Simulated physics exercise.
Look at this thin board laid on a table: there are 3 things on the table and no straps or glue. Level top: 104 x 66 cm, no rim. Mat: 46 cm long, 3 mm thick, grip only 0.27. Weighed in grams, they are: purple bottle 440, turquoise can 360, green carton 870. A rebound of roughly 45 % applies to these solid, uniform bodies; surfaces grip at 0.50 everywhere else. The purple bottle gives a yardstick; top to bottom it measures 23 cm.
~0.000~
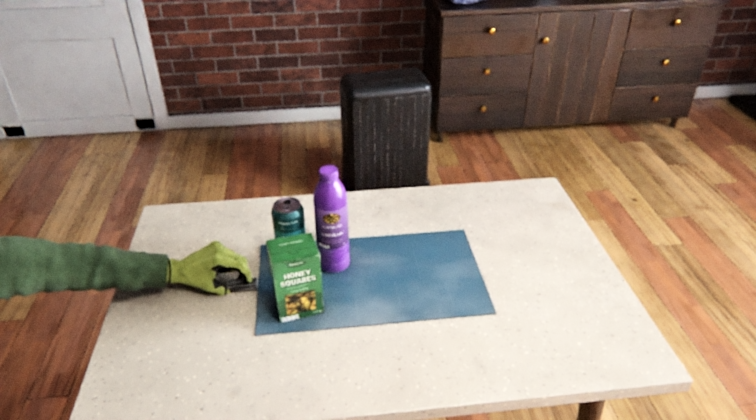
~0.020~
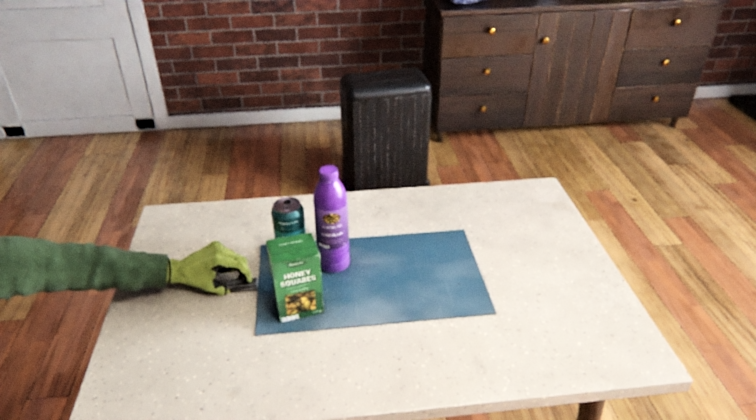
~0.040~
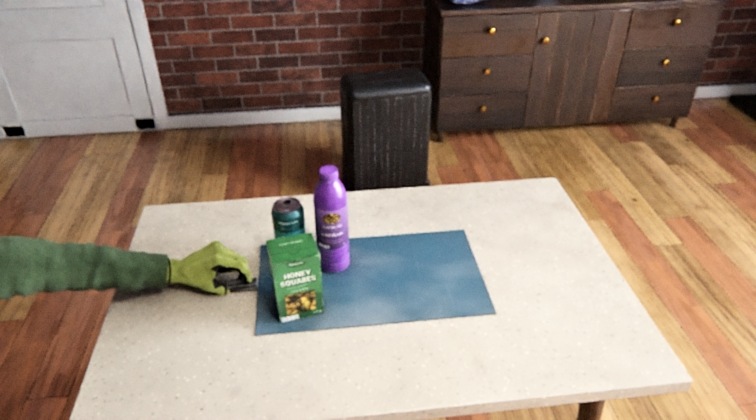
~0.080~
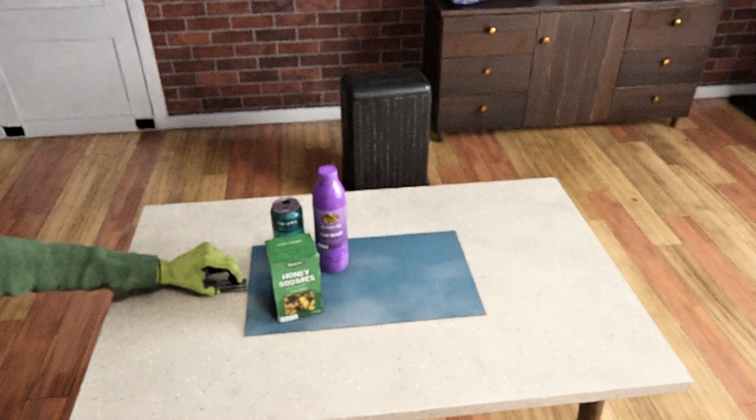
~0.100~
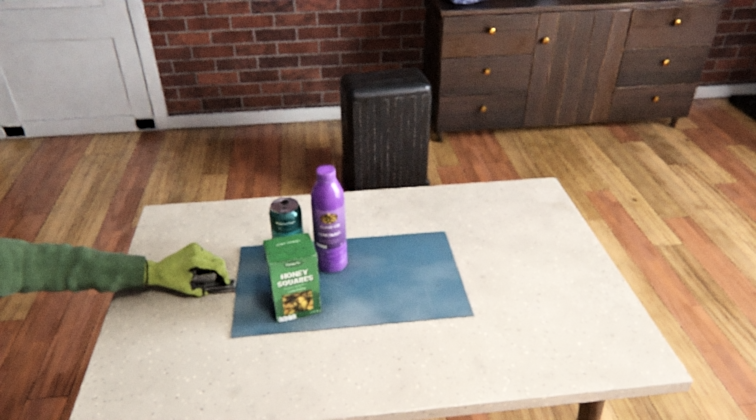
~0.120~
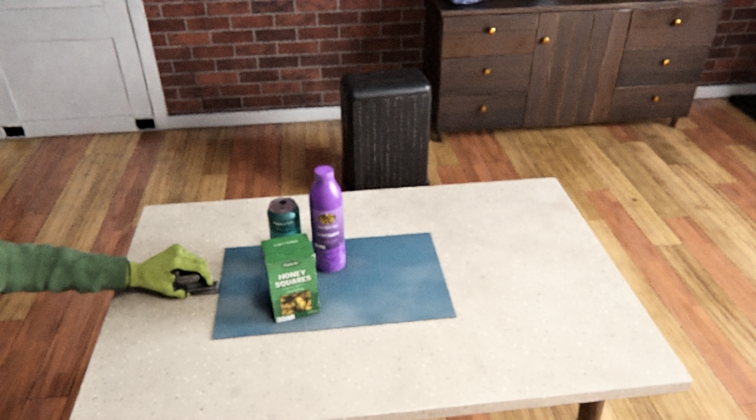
The clip opens on a gloved hand gripping the left edge of a blue mat on a pale table, with a green carton, purple bottle and turquoise can grouped together. After a still moment, the hand draws the mat leftward beneath the upright items, which shift only very slightly left.
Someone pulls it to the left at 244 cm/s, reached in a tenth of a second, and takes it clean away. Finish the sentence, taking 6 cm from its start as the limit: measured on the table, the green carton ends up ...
The green carton ends up away from its start.
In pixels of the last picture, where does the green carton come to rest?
It winds up close to (229, 284).
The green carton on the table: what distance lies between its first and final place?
I'd put it at about 13 centimetres.
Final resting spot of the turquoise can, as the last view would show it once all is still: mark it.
It ends up near (179, 257).
Around 0.22 s, mat out by 32 cm; green carton shifted 4 cm near (272, 279); turquoise can shifted 4 cm; purple bottle shifted 4 cm.
Around 0.32 s, mat out by 56 cm; green carton shifted 10 cm near (243, 283); purple bottle at 6° to upright; turquoise can shifted 10 cm.
Around 0.52 s, mat out by 103 cm; green carton shifted 13 cm near (229, 283); turquoise can at 39° to upright; purple bottle at 34° to upright.
Around 0.72 s, mat out by 108 cm; green carton shifted 13 cm near (229, 283); purple bottle at 65° to upright; turquoise can on its side.
Finally (2.2 s), on their side or leaning hard on the table, purple bottle and turquoise can; not toppled but over 6 cm from the start, green carton. Final places as that camera would see them, green carton near (229, 284).
